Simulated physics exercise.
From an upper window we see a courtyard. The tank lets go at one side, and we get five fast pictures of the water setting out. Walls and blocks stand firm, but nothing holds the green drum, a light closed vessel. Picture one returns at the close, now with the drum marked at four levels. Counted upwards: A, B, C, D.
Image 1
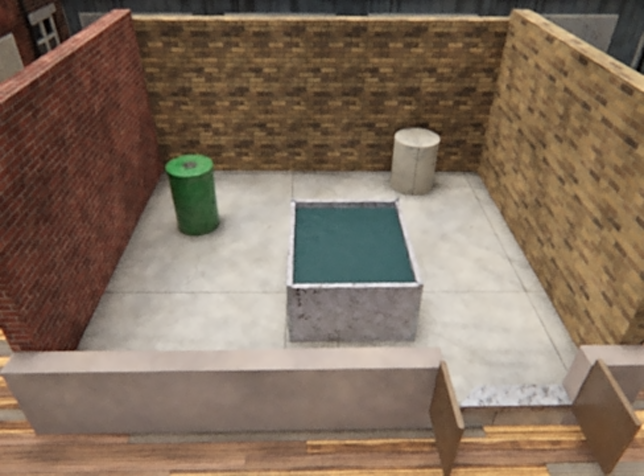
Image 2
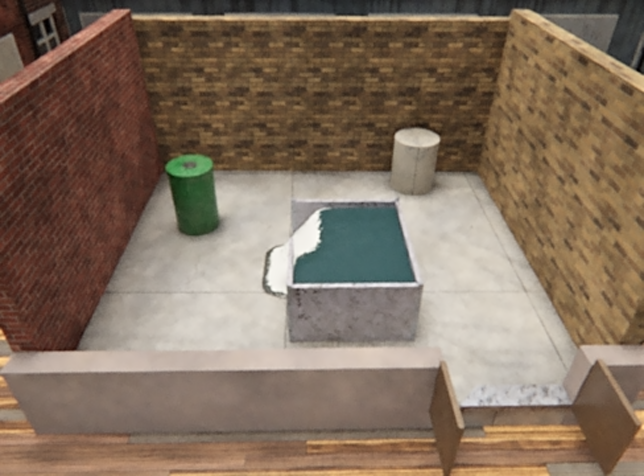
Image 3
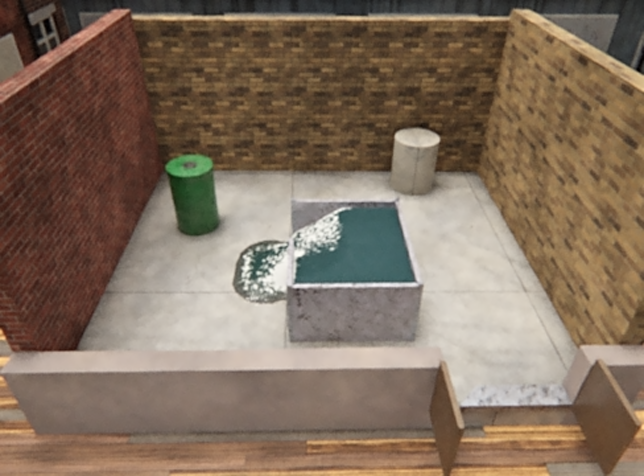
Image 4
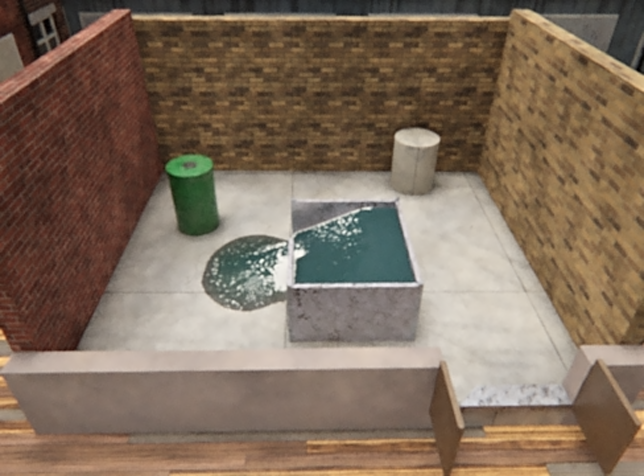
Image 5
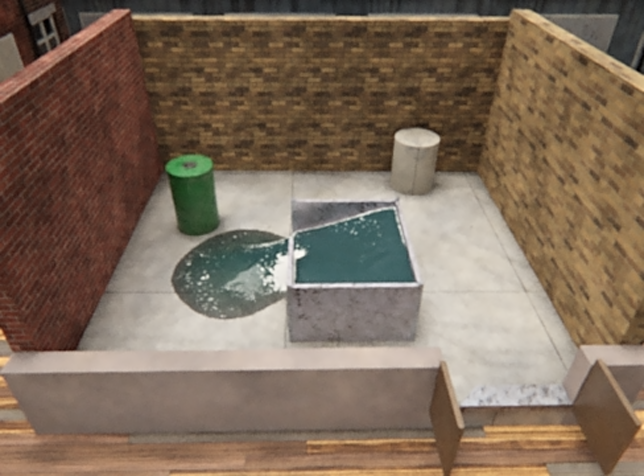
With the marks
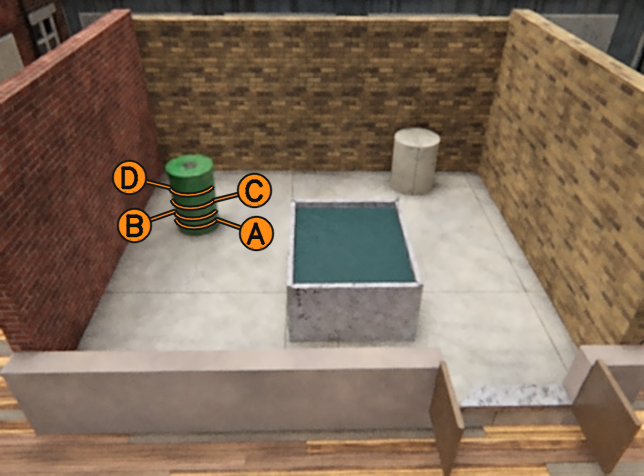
A full stone tank stood in a walled courtyard with its gate open, then water poured foaming over its left side and spread across the ground in a widening puddle near the green drum.
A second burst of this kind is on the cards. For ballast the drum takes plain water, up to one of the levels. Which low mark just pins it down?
Mark B just does it.
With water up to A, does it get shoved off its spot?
Yes, it does.
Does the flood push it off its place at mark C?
No, not at all.
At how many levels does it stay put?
Three of them.
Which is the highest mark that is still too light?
Mark A.
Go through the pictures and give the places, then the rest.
The first frame shows lid of the green drum at (189, 165); tank full, its middle at (349, 243); open gate at (509, 350).
In the second frame, water covers 2 % of the ground, mostly out of sight from here.
In the third frame, 3 % of the ground wet, in view closest to the drum at (257, 245).
In the fourth frame, 6 % of the ground wet, in view closest to the drum at (224, 249).
The fifth frame shows lid of the green drum at (189, 165); 9 % of the ground wet, in view closest to the drum at (206, 243).
On the marked copy, A at (193, 227); B at (192, 219); C at (190, 208); D at (188, 195); from the bottom up A, B, C, D.
With A, it is pushed about its own width away.
With B, it does not move.
With C, it does not move.
With D, it does not move.
